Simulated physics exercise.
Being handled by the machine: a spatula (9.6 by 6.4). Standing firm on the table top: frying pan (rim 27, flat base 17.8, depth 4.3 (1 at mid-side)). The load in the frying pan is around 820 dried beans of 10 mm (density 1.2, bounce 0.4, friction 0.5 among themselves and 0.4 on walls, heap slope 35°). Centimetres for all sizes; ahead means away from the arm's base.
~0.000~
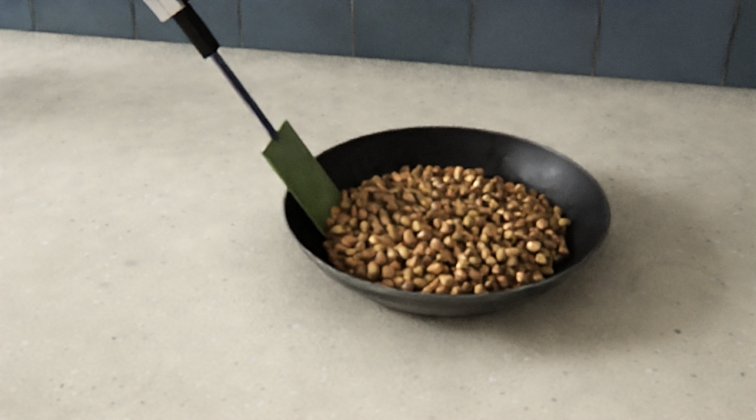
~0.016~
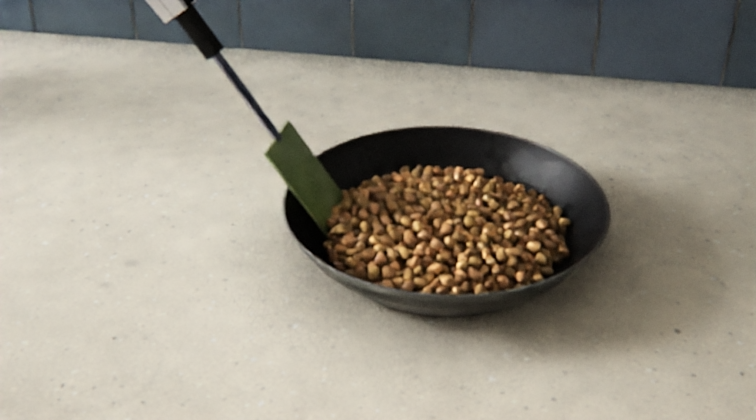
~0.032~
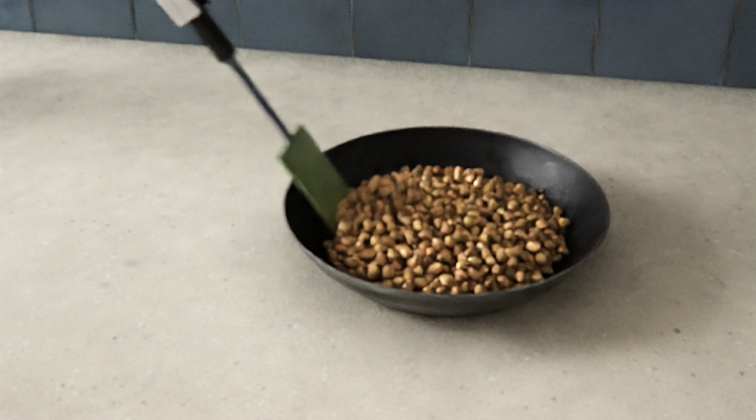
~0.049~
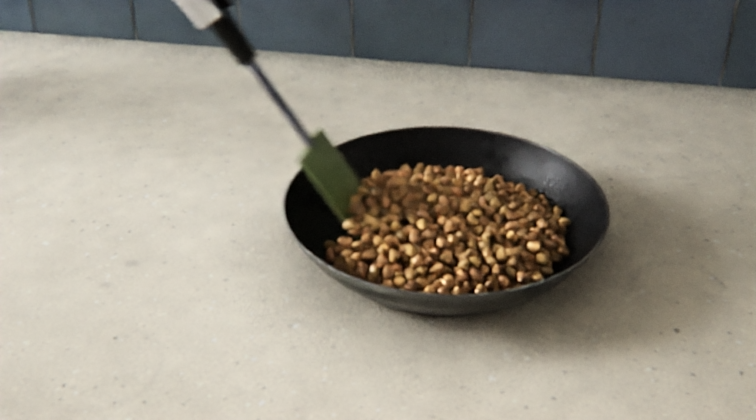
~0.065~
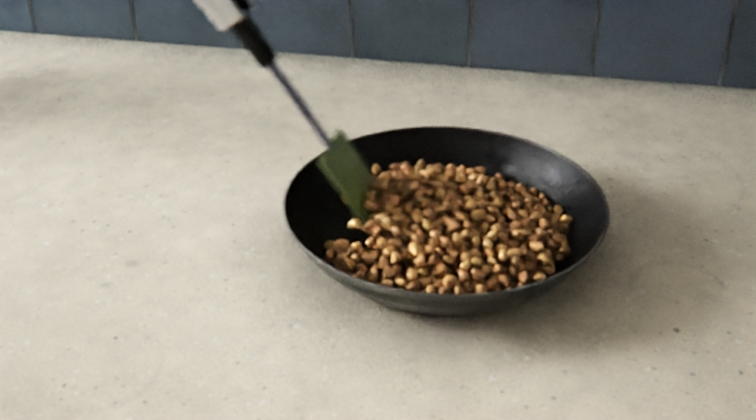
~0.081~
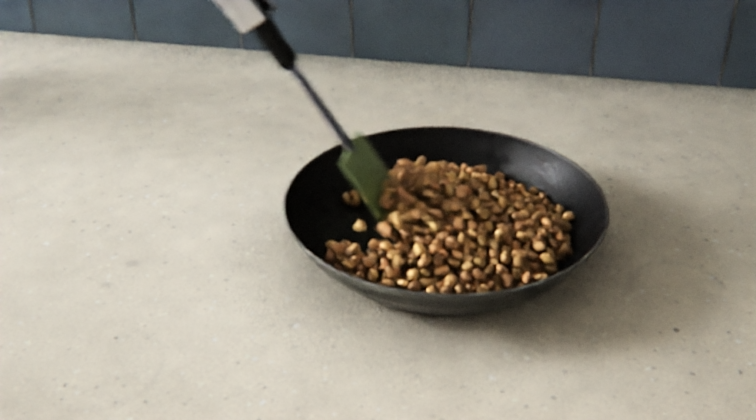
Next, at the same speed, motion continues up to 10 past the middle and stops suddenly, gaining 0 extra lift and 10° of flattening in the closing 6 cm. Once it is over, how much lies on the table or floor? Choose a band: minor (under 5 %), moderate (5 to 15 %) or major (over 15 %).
Major.
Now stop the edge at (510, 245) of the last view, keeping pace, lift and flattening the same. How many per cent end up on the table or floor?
About 0 per cent.
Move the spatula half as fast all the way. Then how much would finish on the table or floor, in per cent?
10 %.
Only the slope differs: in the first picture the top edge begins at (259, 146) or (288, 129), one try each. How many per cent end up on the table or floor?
Around 15 per cent, then around 25 per cent.
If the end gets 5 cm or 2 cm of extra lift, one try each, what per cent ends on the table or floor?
I'd say close to 20 percent for the first and close to 25 percent for the second.
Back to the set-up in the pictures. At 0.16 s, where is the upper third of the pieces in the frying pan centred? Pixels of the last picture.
I'd say close to (510, 214).
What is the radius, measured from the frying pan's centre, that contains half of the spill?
Distance, approx.: 22 cm.
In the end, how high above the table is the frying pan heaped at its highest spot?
About 5.5 cm above the table.
After 0.12 s, sloping 56°, highest piece 7 above the table; 819 in the frying pan.
After 0.16 s, sloping 53°, highest piece 8 above the table; 819 in the frying pan.
After 0.38 s, sloping 46°, highest piece 6 above the table; 657 in the frying pan, 115 on the table or floor, 47 on the blade or in flight.
After 1.43 s, sloping 46°, highest piece 5 above the table; 656 in the frying pan, 163 on the table or floor.
In the end, 656 in the frying pan, 163 on the table or floor. That is 20 % on the table or floor.
